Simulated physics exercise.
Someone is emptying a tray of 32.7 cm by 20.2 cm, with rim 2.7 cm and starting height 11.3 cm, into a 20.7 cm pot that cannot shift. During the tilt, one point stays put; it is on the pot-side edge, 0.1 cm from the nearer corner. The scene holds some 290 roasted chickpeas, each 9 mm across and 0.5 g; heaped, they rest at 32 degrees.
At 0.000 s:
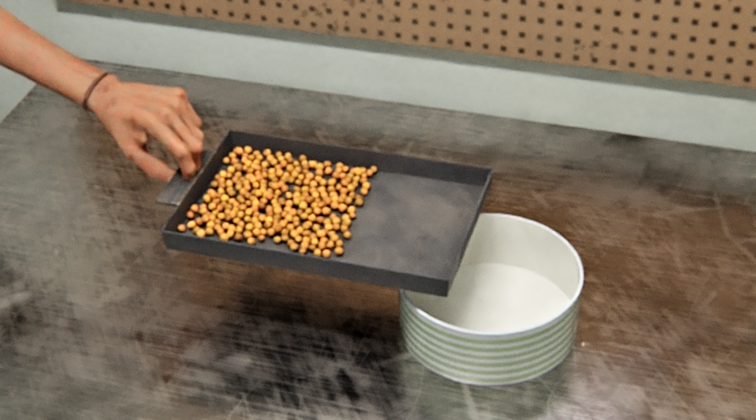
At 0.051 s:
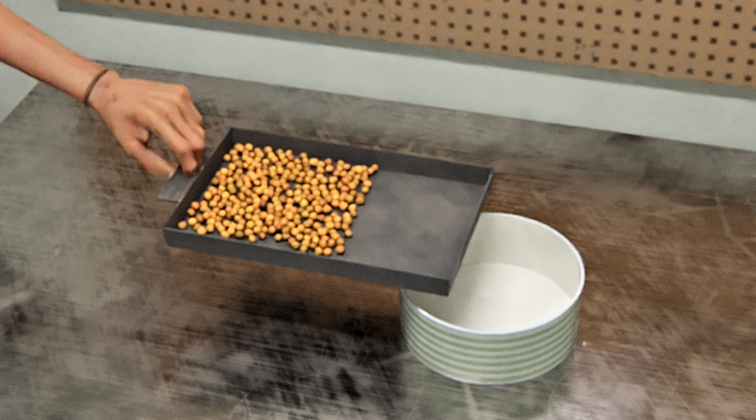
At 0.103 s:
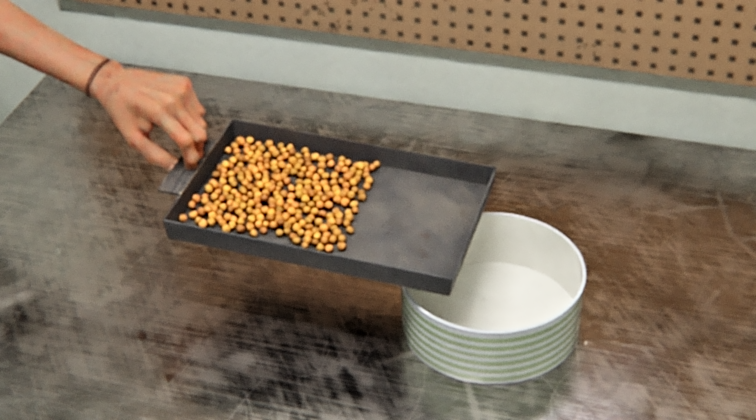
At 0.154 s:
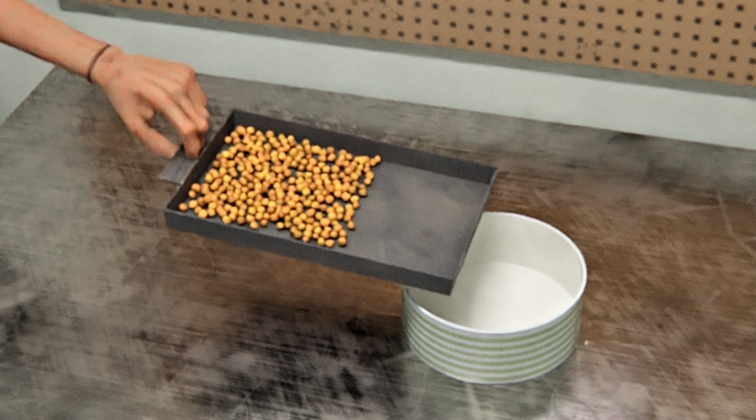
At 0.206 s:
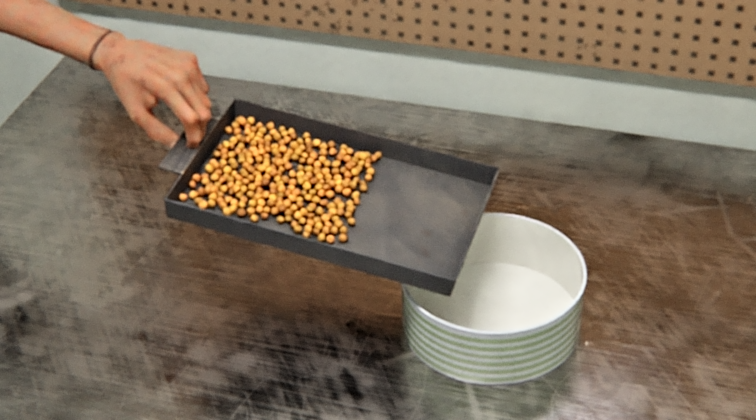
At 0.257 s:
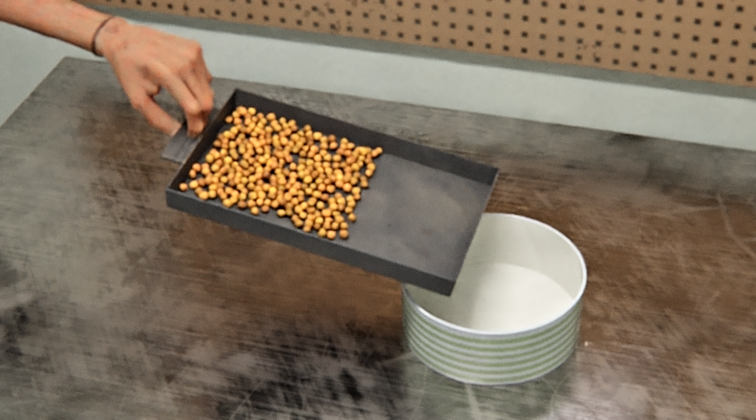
A hand with a dark band at its wrist, seen from above and in front, grips the left end of a dark grey rectangular tray above a worn brown-black tabletop, with a pegboard behind. Small golden-brown chickpeas cover the tray's left part, and its right end overlaps a white round pot with green stripes. The hand steadily raises the tray's left end, tilting it rightward, while the chickpeas keep their places on it.
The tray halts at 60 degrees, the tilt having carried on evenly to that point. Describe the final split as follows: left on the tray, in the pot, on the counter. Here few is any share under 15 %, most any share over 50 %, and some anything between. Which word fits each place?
Tray: Most; pot: Few; counter: Few.
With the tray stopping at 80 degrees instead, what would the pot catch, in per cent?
Around 10 %, I reckon.
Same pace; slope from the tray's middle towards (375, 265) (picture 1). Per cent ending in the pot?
Something like 0 in a hundred.
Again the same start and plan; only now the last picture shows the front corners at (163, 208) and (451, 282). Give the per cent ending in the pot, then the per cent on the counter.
Pot 0 % / counter 0 %.
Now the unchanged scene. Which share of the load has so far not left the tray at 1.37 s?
Value: About 90%.
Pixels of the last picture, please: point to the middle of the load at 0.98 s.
(463, 220) or thereabouts.
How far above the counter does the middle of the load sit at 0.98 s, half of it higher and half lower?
Roughly 14 cm.
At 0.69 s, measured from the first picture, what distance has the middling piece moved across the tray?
Roughly 7 cm.
After 0.69 s, tilt 34 degrees; the tray holds 100 %, the pot 0 %.
After 0.98 s, tilt 50 degrees; the tray holds 100 %, the pot 0 %.
After 1.37 s, tilt 60 degrees; the tray holds 90 %, the pot 5 %.
In the end, at 1.8 s, tray 90 %, pot 5 %, counter 0 %.
